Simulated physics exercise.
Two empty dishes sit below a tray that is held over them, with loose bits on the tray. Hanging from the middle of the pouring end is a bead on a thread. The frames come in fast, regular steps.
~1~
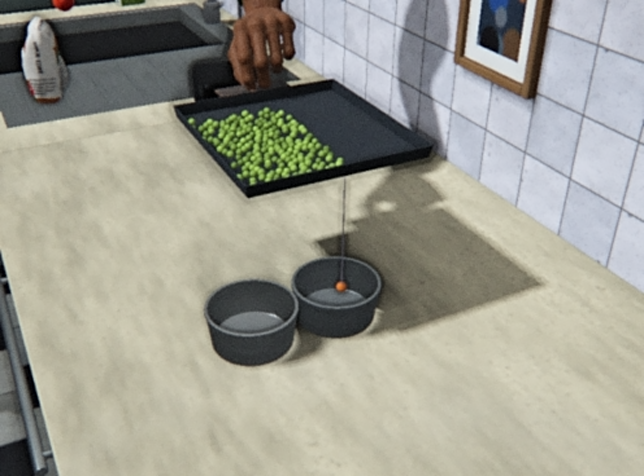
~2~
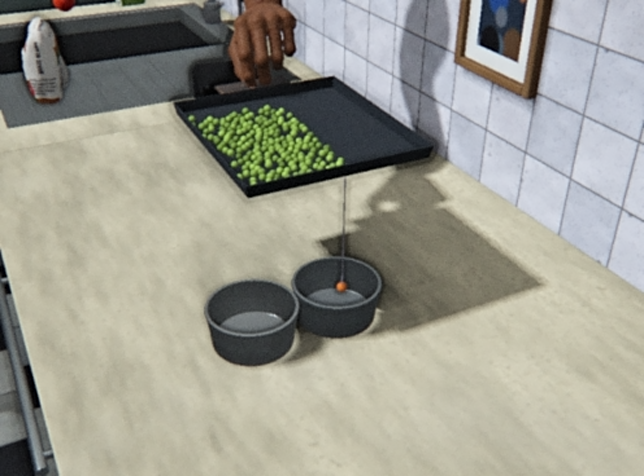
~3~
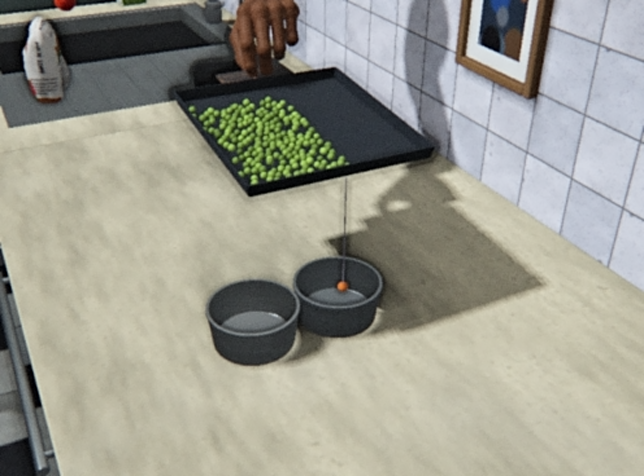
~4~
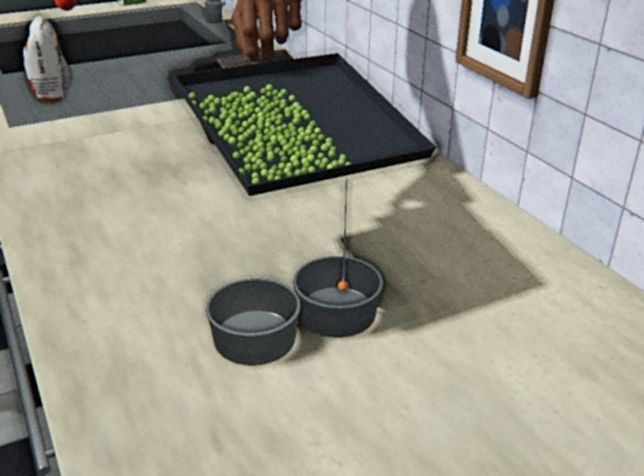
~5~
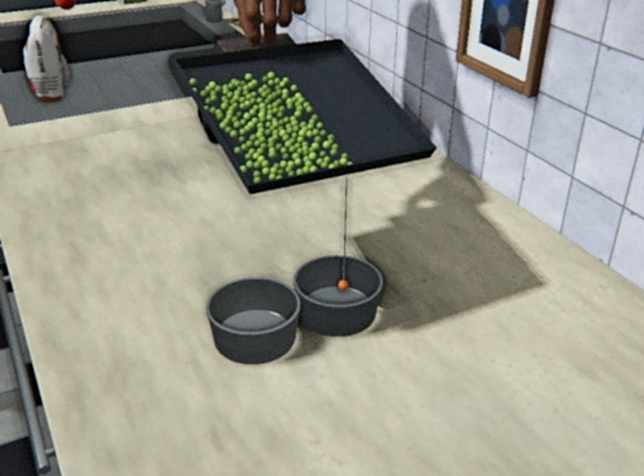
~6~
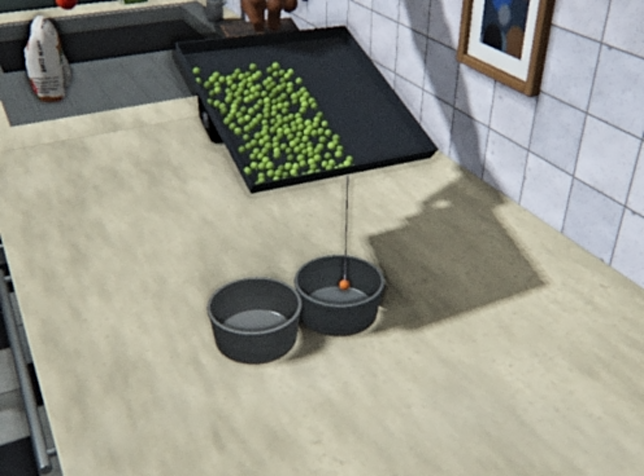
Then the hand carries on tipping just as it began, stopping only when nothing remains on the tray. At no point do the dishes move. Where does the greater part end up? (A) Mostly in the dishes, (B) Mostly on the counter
Mostly on the counter.
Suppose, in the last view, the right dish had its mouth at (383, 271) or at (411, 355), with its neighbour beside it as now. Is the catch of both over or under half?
At place one a lesser share; at place two a lesser share.
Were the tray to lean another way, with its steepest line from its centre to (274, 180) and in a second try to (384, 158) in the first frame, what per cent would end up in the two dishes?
In order: About 90, then 0 percent.
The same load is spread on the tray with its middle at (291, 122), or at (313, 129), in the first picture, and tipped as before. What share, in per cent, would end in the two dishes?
Roughly 0 % and then 0 %.
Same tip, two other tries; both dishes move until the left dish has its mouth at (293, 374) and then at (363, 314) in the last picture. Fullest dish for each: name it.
First try: The right-side dish; second try: The left-side dish.
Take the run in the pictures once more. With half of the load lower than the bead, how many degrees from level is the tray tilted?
About 105 degrees.
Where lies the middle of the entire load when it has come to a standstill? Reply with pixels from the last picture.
Last view, centre at rest - approx. (390, 368).
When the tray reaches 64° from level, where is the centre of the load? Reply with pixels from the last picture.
(327, 162).
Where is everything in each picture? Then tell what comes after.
In the first frame, corners of the pouring end near (247, 184) and (429, 144), level; middle of the load near (265, 145), dried peas; left dish near (270, 346); right dish near (357, 318); bead on its thread near (342, 287).
In the second frame, corners of the pouring end near (248, 185) and (430, 145), level; middle of the load near (265, 144).
In the third frame, corners of the pouring end near (249, 184) and (431, 145), tipped barely, level across its low end; middle of the load near (266, 139).
In the fourth frame, corners of the pouring end near (250, 183) and (432, 146), tipped a little, level across its low end; middle of the load near (267, 132).
In the fifth frame, corners of the pouring end near (251, 182) and (433, 146), tipped a little, level across its low end; middle of the load near (269, 125).
In the sixth frame, corners of the pouring end near (253, 182) and (435, 148), tipped clearly, level across its low end; middle of the load near (274, 122), all but a few on the move; left dish near (273, 344); right dish near (360, 316).
Shortly afterwards, tray tipped steeply; all but a few on the tray; only a few outside both; a little in the air.
Next, tray tipped past a quarter turn; near a quarter on the tray; near a quarter outside both; near half in the air.
Some moments later, tray tipped past a quarter turn; only a few in the right dish; all but a few outside both.
In the end, tray tipped past a quarter turn; none at all in the left dish; only a few in the right dish; all but a few outside both.
